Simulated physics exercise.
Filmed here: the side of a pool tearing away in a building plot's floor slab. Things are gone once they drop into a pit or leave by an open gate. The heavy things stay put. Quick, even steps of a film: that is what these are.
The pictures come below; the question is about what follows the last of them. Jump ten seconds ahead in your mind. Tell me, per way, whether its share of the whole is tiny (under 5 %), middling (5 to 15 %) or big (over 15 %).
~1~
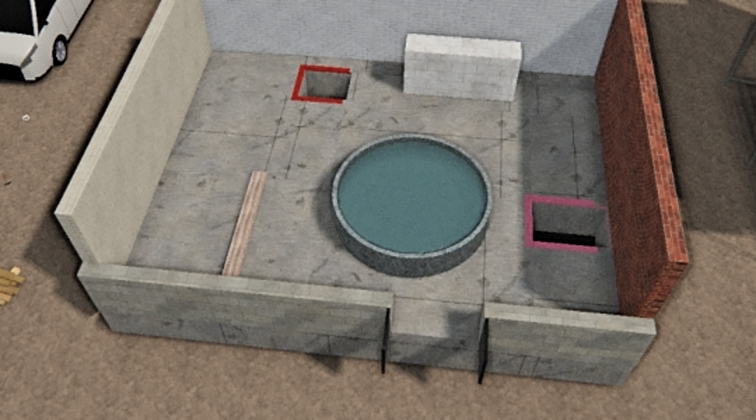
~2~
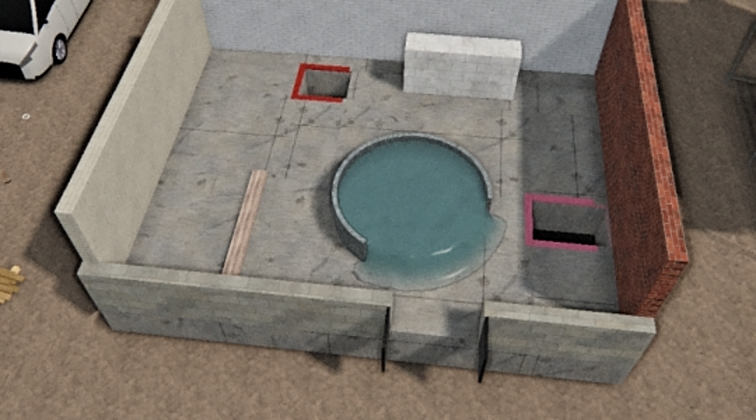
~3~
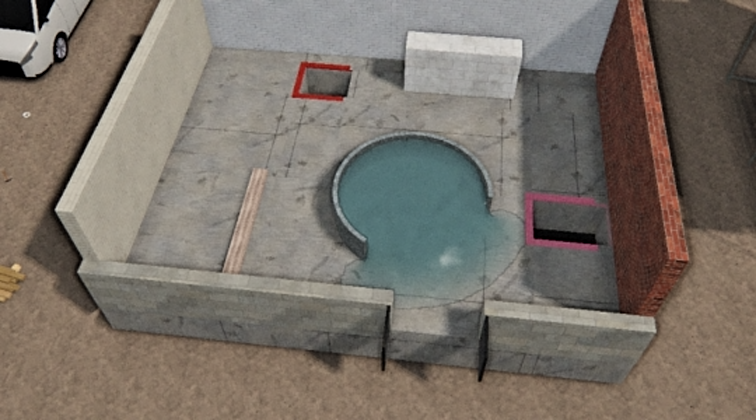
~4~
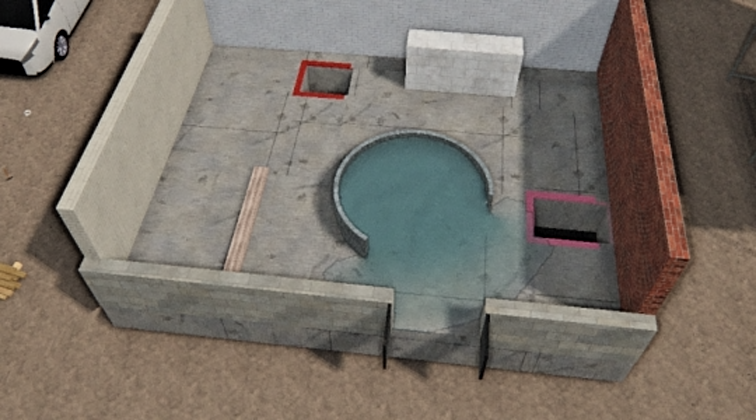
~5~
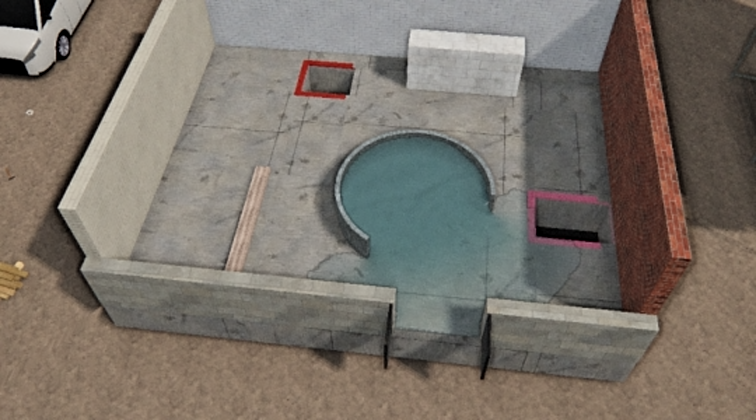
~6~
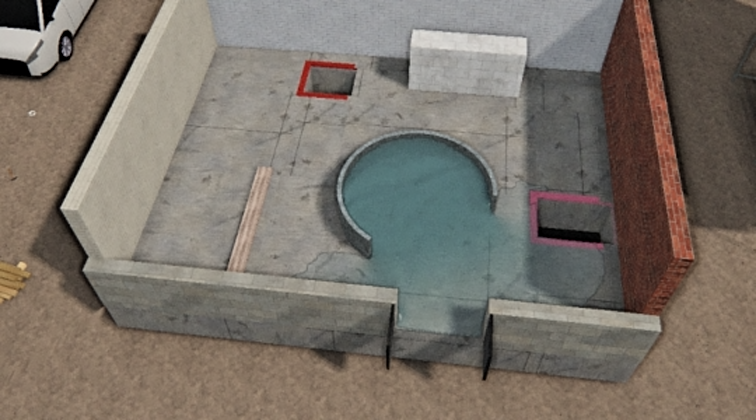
In order: The gate goes higher than fifteen per cent. The red pit stays lower than five per cent. The pink pit goes higher than fifteen per cent.
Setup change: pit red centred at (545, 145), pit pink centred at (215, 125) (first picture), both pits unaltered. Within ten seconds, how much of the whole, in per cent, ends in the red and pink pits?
Estimated shares - red: 14 %; pink: 0 %.
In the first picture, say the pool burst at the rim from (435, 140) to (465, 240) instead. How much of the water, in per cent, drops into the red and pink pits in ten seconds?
In percent: Red 8, pink 45.
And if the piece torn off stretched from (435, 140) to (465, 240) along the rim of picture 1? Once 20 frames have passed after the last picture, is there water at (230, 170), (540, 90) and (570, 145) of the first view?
Result, in sequence: Untouched by the flood; inundated; inundated.
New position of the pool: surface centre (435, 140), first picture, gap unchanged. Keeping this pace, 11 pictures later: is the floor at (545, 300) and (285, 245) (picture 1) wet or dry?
Spot by spot: Drenched, after that high and dry.
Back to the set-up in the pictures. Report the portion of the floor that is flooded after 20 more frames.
Around 30 percent, give or take.
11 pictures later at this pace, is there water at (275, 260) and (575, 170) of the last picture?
First spot swamped; second spot spared.
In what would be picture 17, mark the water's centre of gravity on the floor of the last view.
Near (445, 249).
A moment on, water covers 20 % of the floor; the gate 7 %, the red pit 0 %, the pink pit 2 %.
Next, water covers 25 % of the floor; the gate 16 %, the red pit 0 %, the pink pit 2 %.
Then, water covers 30 % of the floor; the gate 26 %, the red pit 0 %, the pink pit 11 %.
Later, water covers 40 % of the floor; the gate 35 %, the red pit 0 %, the pink pit 23 %.
In the end, water covers 40 % of the floor; the gate 39 %, the red pit 2 %, the pink pit 28 %.
